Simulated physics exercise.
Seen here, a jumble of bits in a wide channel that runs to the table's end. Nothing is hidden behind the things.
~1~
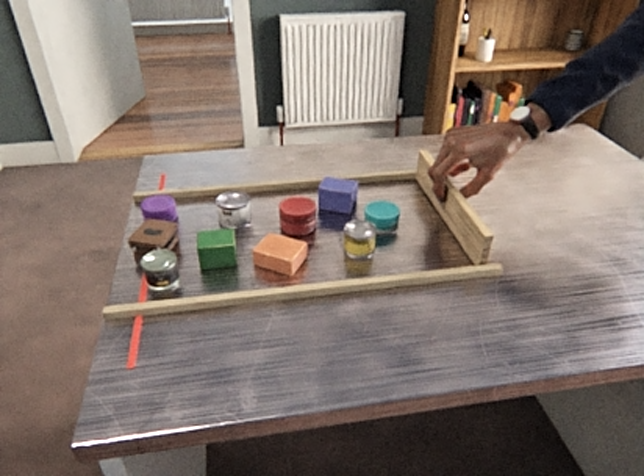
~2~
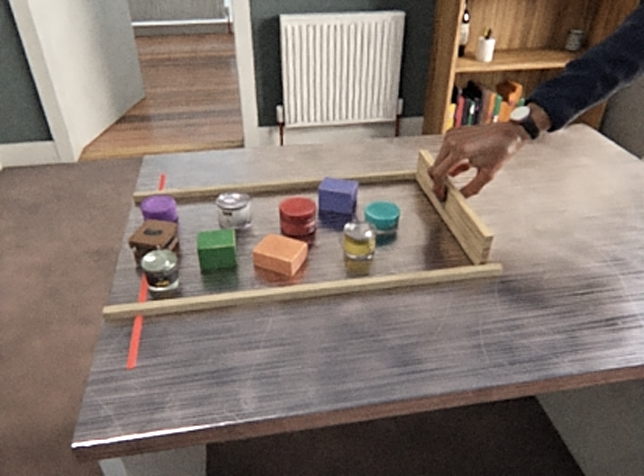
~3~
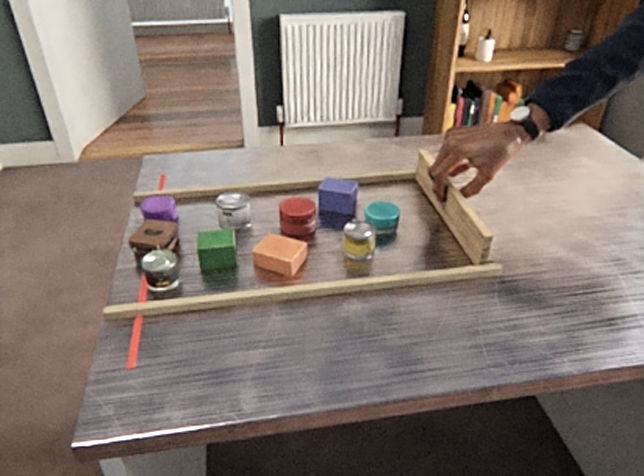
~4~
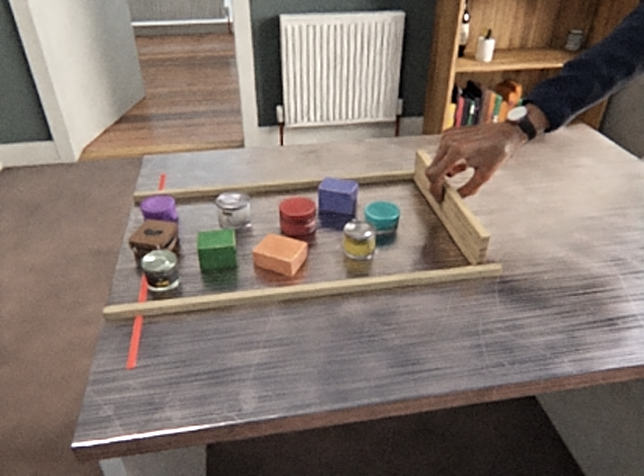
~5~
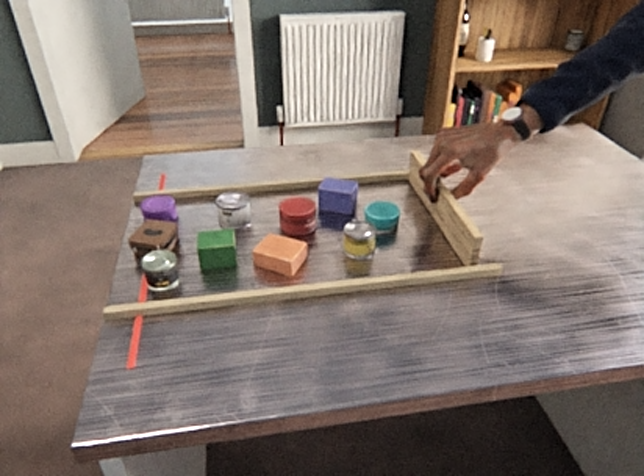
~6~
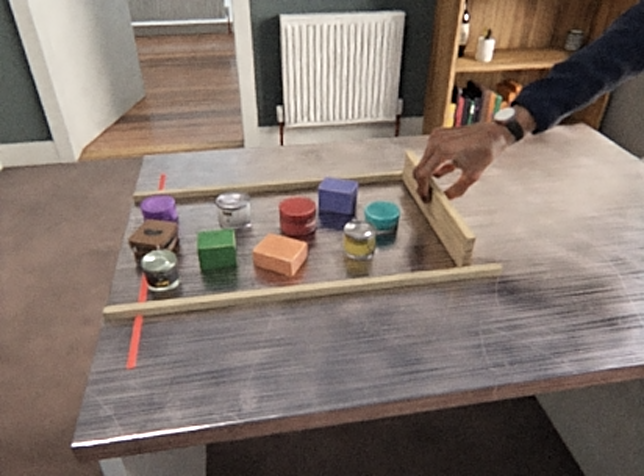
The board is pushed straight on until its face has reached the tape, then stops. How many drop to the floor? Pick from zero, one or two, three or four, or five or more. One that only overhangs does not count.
Here the number that fall off is five or more.
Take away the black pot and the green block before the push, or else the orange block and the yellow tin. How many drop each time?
Fallen: 4, and 4 in the other try.
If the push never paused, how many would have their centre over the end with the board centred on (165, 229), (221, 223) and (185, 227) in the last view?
In that order 6, 0 and 2.
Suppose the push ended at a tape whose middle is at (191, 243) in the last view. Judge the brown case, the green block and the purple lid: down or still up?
The brown case goes over; the green block does not fall; the purple lid drops off.
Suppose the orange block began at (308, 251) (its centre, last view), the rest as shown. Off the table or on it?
From there it is kept.
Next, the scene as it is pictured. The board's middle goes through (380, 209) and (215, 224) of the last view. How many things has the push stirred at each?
First 1, then 10.
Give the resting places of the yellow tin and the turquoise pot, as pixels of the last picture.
The yellow tin stops around (128, 262); the turquoise pot around (131, 242).
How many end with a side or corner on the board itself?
In contact: 4.
A little later, none off yet; purple lid at rest near (159, 211); brown case at rest near (155, 241); black pot at rest near (161, 270).
When it is over, the number that fall off is five or more; down, red tub, white tin, green block, black pot, brown case and purple lid.
